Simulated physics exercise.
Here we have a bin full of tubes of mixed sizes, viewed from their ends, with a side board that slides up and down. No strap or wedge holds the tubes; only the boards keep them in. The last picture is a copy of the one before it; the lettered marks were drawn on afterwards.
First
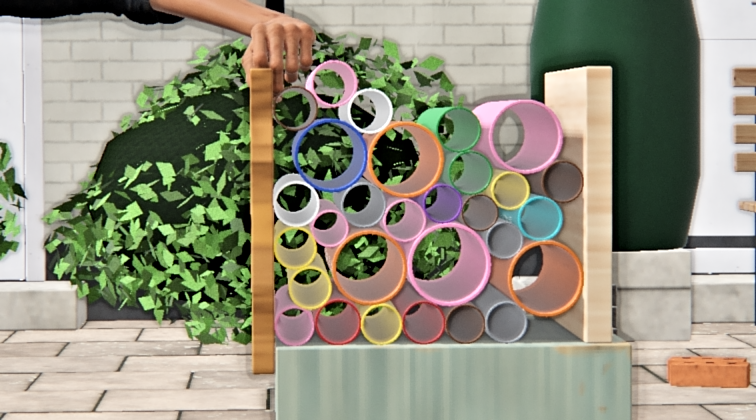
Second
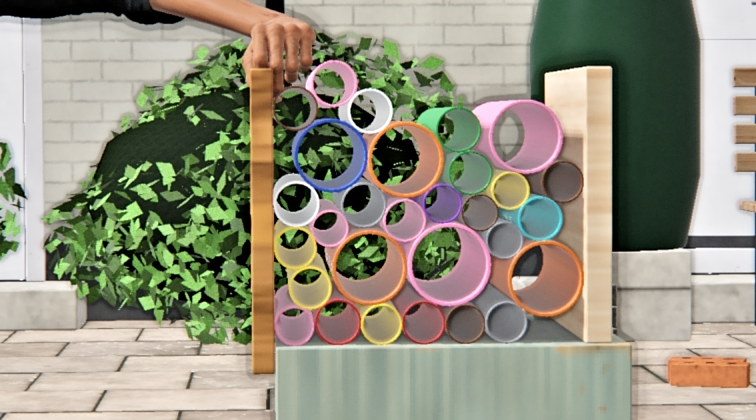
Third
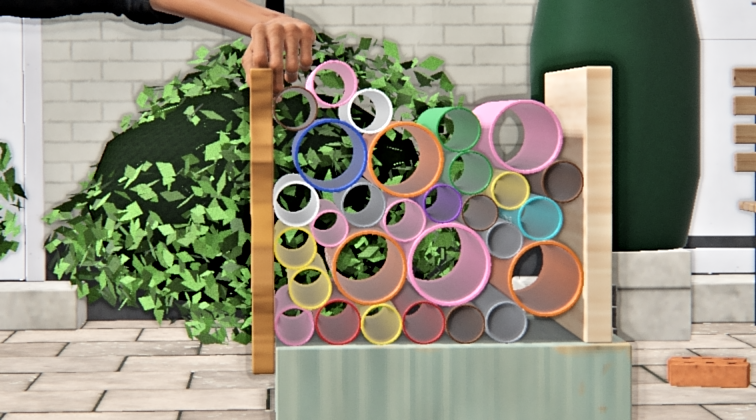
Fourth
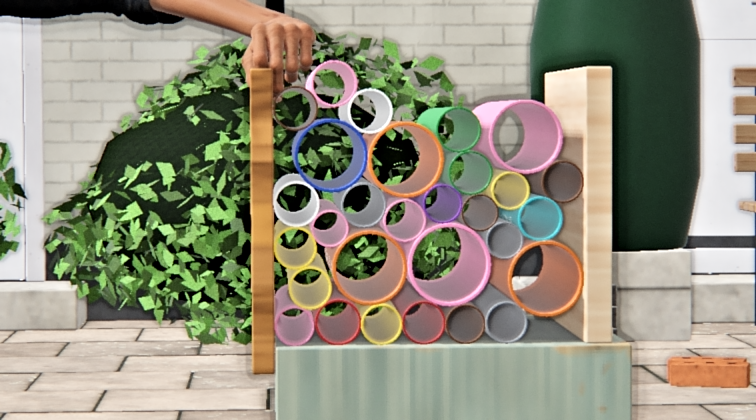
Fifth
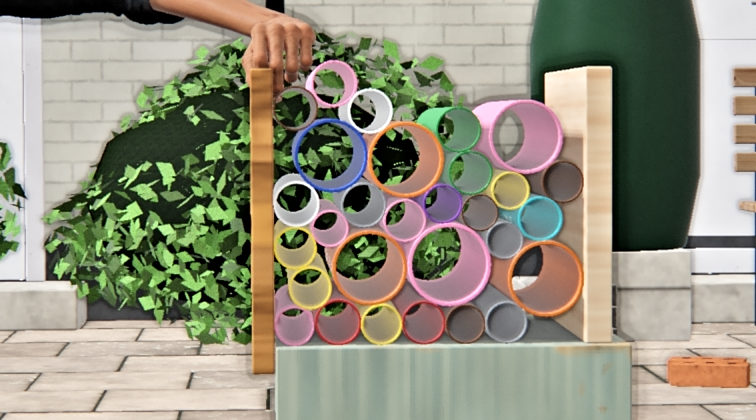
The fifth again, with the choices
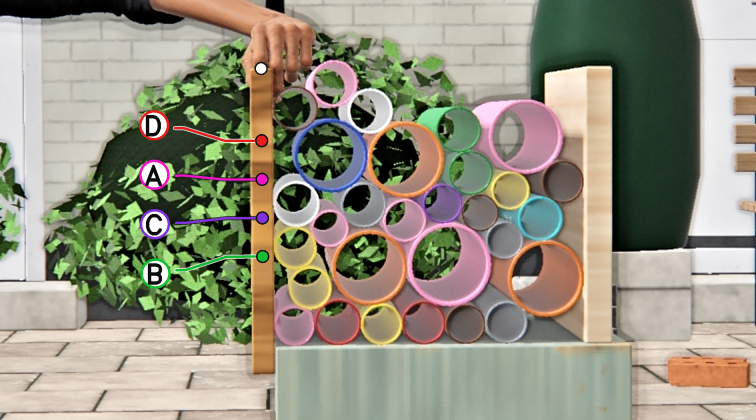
A hand rests on the left side board beside the stacked colourful tubes, and nothing visibly moves.
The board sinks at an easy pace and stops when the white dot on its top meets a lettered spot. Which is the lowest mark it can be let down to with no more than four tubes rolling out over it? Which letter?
Lower it to C and no more.
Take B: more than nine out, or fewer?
It loses fewer than nine.
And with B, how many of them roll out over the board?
At B the number is five.
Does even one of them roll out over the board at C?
Yes.
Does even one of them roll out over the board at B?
At B: Yes.
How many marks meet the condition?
The number is three.
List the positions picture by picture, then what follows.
A pink tube (294, 326); a grey tube (506, 322); a yellow tube (295, 248), in the first picture.
A yellow tube (295, 248); a grey tube (505, 241), in the second picture.
A pink tube (526, 137), in the third picture.
Side board (263, 212); a pink tube (294, 326), in the fourth picture.
A grey tube (506, 322); a yellow tube (295, 248); a grey tube (505, 241), in the fifth picture.
On the marked copy, A at (262, 179); B at (263, 256); C at (263, 218); D at (262, 141); the white dot at (261, 69).
With C. Early on, top of the board (273, 139).
Further on, top of the board (273, 217).
At the end, top of the board (273, 218), two out over the board.
As for the rest, A two out over the board; B five out over the board; D none out over the board.
